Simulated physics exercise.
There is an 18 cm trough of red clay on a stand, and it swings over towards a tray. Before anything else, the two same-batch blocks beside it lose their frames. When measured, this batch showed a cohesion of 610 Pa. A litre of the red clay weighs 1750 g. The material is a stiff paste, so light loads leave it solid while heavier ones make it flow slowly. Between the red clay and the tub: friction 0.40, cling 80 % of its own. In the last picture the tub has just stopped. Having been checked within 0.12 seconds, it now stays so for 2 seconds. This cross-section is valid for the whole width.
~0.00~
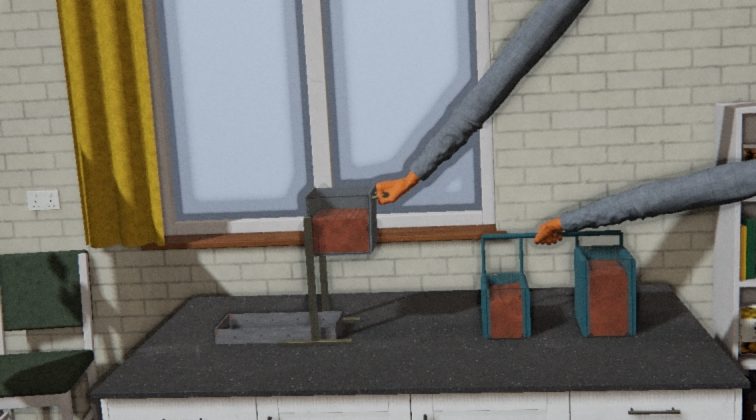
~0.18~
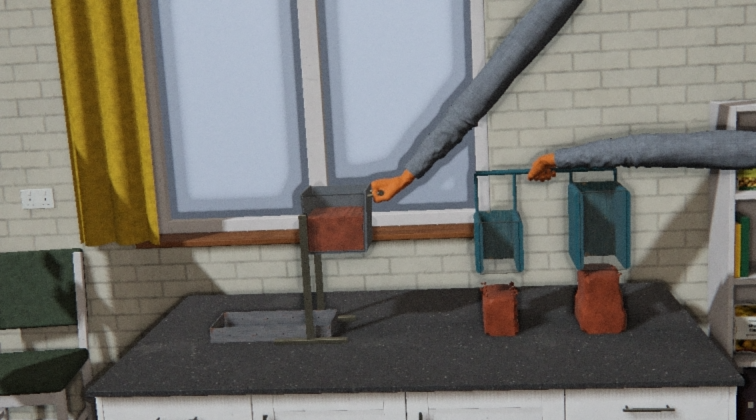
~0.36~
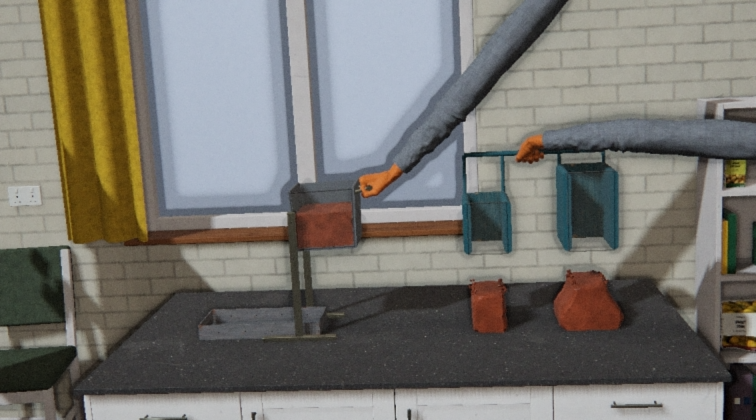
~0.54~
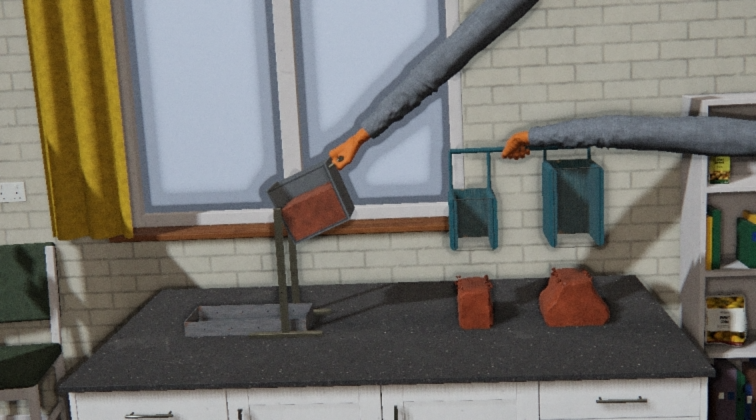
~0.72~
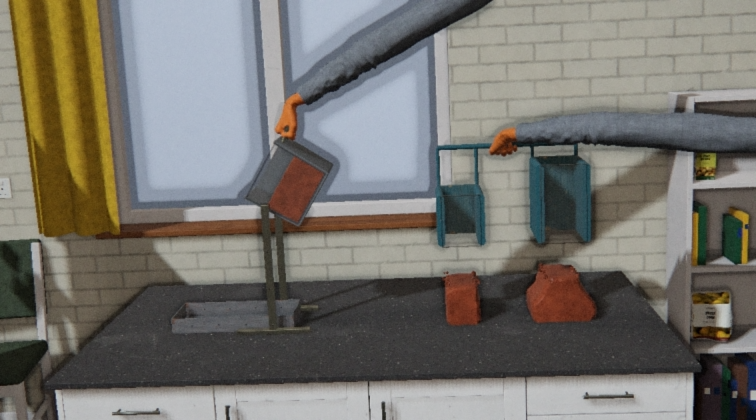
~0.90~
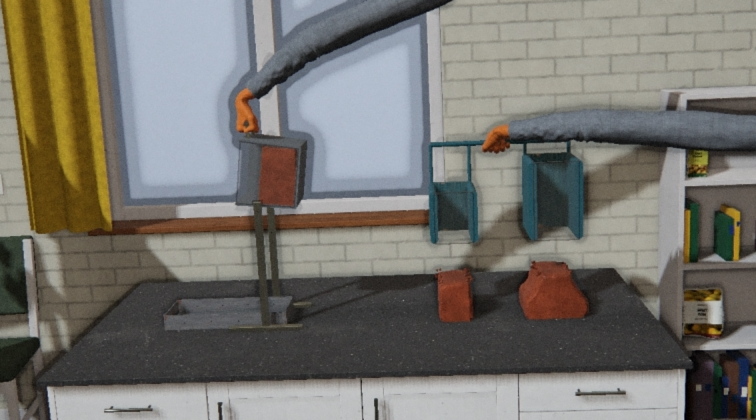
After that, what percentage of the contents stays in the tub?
100 %.
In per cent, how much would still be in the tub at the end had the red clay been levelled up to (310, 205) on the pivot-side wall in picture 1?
Around 100 per cent.
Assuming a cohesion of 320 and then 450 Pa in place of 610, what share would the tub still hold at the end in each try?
Going in order, it's 85 % and then 100 %.
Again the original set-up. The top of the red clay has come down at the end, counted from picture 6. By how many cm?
4 cm.
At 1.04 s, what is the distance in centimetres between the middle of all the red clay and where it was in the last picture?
Something like 1 cm, give or take.
After 1.04 s, the tub is at 82 degrees and holds 100 %.
After 1.21 s, the tub is at 82 degrees and holds 100 %.
After 1.38 s, the tub is at 82 degrees and holds 100 %.
After 1.55 s, the tub is at 82 degrees and holds 100 %.
After 2.90 s, at the end, the tub is at 82 degrees and holds 100 %.
